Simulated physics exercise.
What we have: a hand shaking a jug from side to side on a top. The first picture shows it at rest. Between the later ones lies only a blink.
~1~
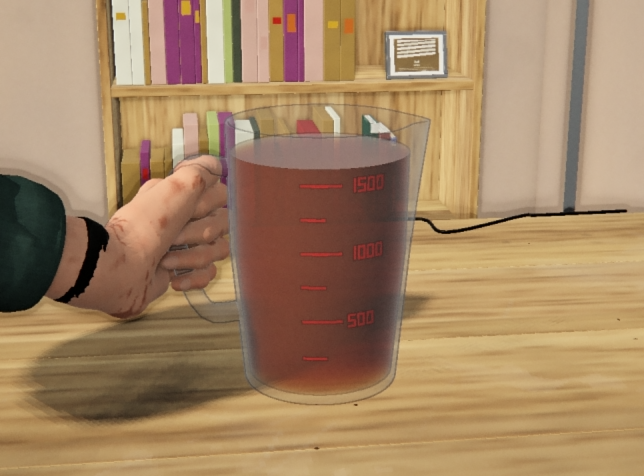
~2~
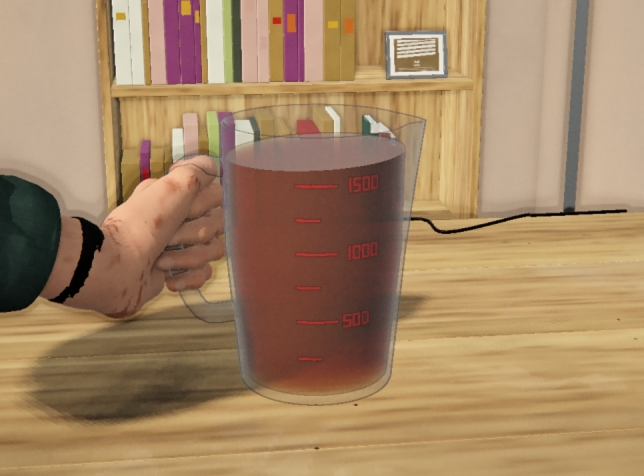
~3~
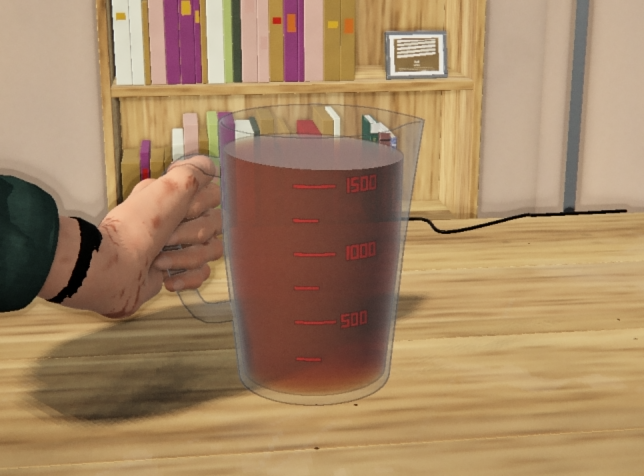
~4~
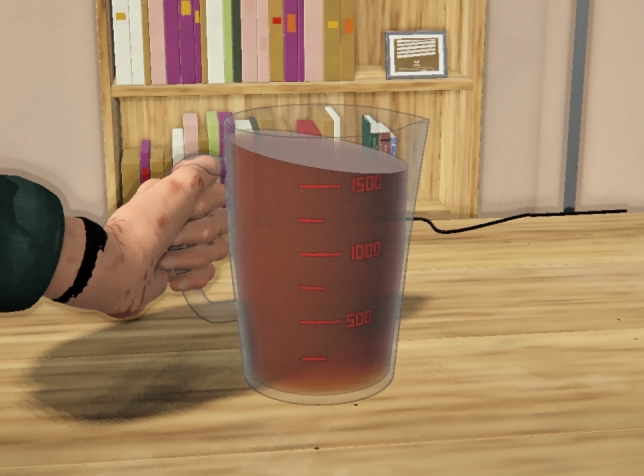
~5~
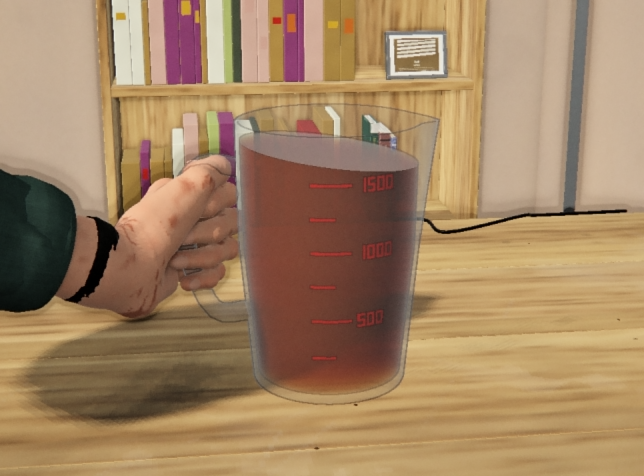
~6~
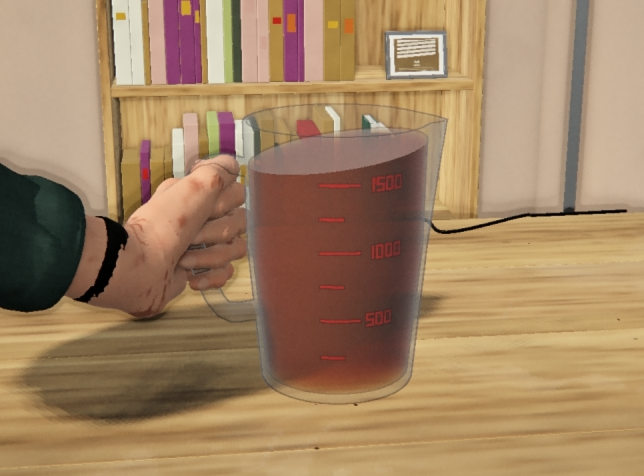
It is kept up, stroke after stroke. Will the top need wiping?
As it turns out, it slops over.
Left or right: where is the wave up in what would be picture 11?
On the left side.
Shortly, the highest wave so far goes over the rim.
At the finish, the highest wave so far goes over the rim; some is on the top.
